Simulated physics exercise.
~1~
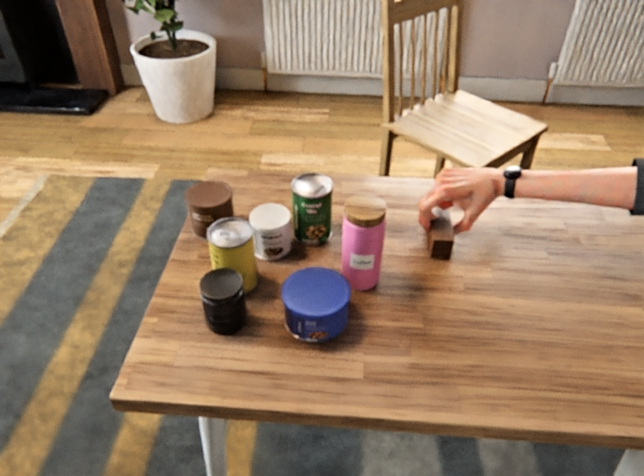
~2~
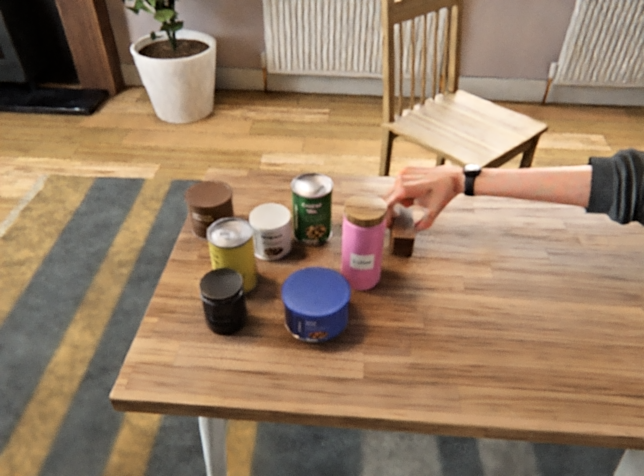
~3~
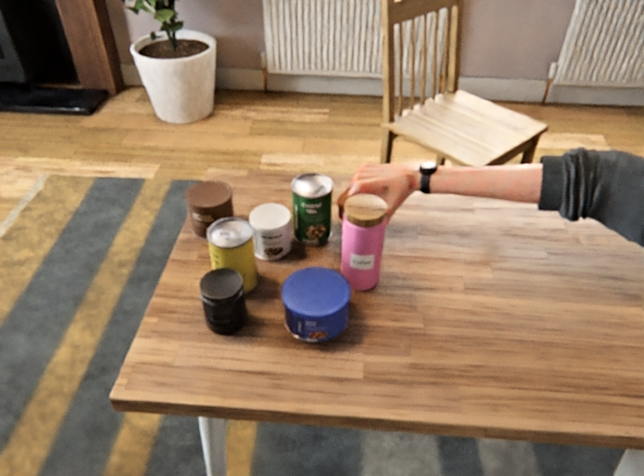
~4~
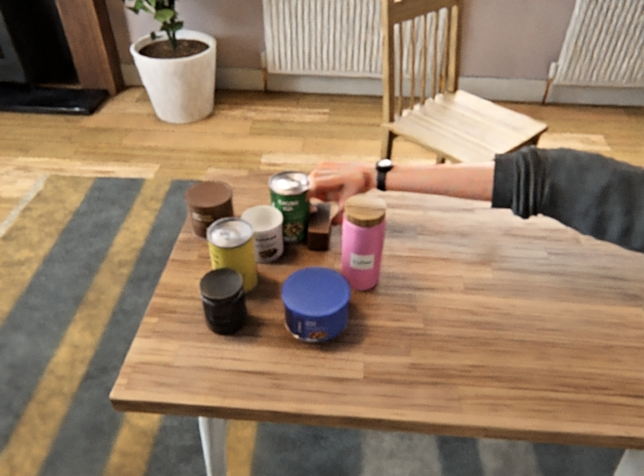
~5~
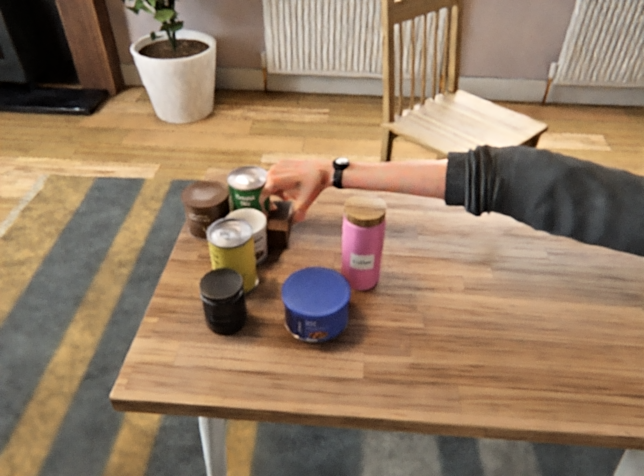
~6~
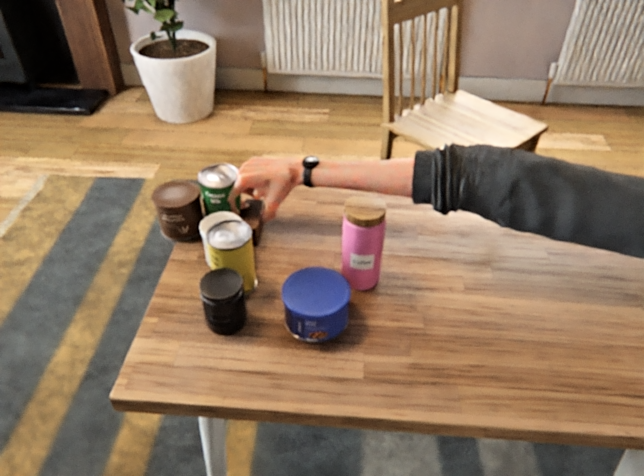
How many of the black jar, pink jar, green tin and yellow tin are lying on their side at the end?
None of them are lying on their side. The green tin has been pushed left but has not toppled, and the black jar, pink jar and yellow tin are still standing too.
